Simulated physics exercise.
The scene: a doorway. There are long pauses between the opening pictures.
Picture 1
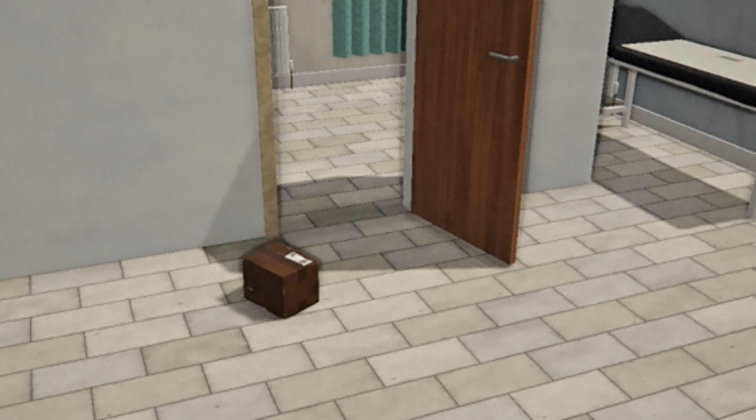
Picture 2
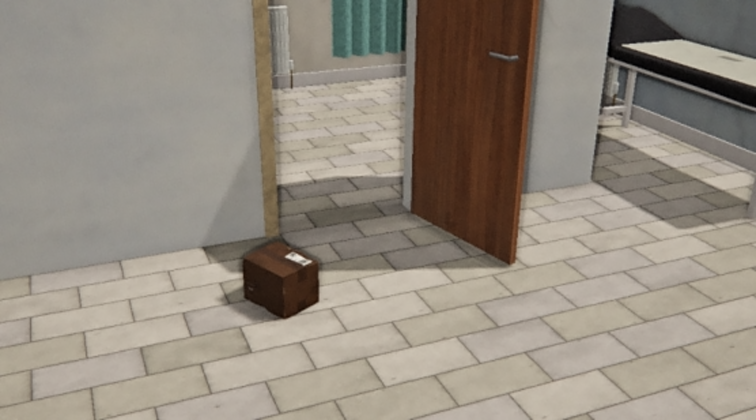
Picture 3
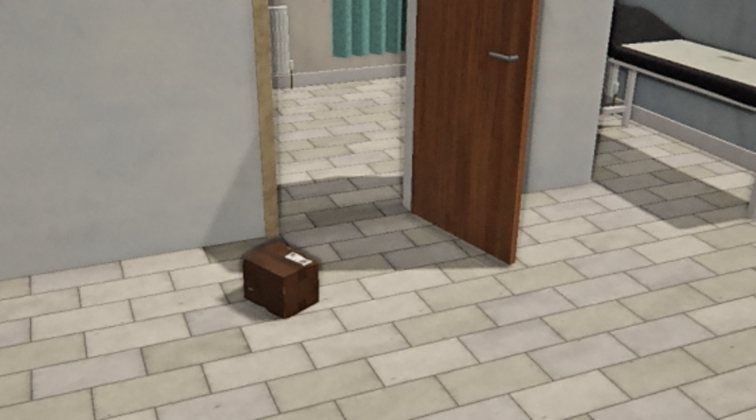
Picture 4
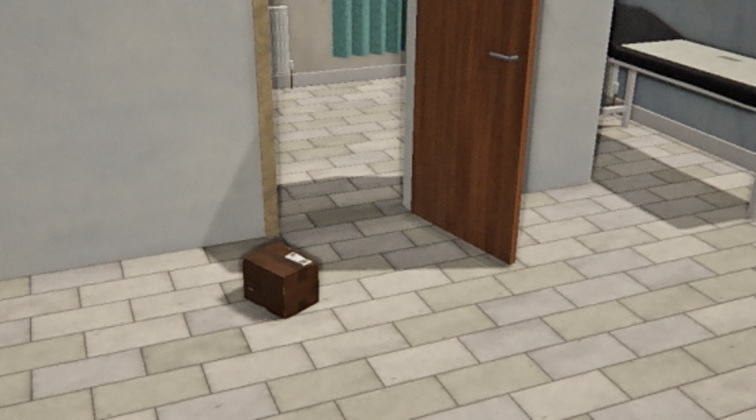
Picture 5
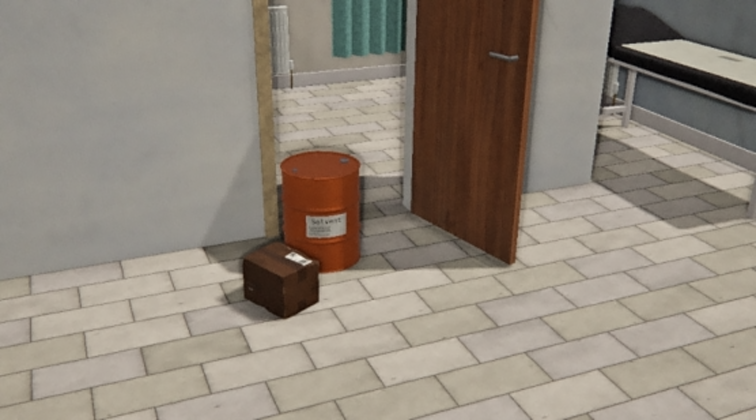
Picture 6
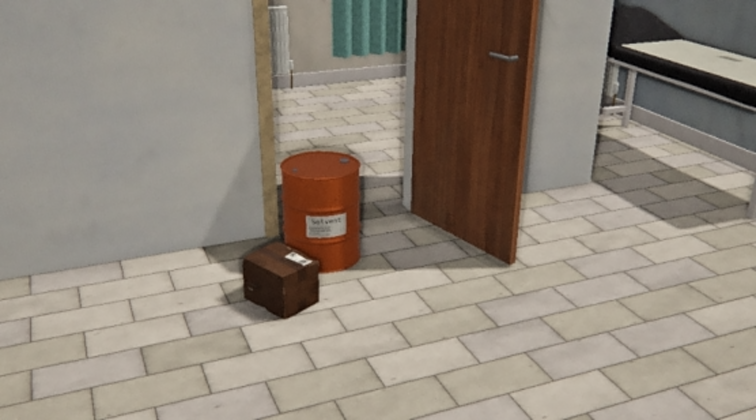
In a room with a pale tiled floor, a brown parcel sat near a wide-open door and nothing moved, until an orange drum suddenly appeared in the doorway behind it and stood still.
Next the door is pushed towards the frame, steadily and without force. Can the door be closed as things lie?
The door jams.
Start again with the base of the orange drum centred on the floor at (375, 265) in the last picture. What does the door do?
Then it stops short.
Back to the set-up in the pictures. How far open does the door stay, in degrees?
About 40°.
Then, 0.60 s past the last view, door 95° open.
Then, 1.10 s past the last view, door 78° open.
Then, 1.50 s past the last view, door 62° open.
Then, 1.80 s past the last view, door 49° open.
Finally, door 42° open; both still in place. Final places as the last picture's camera would see them, orange drum near (321, 211).
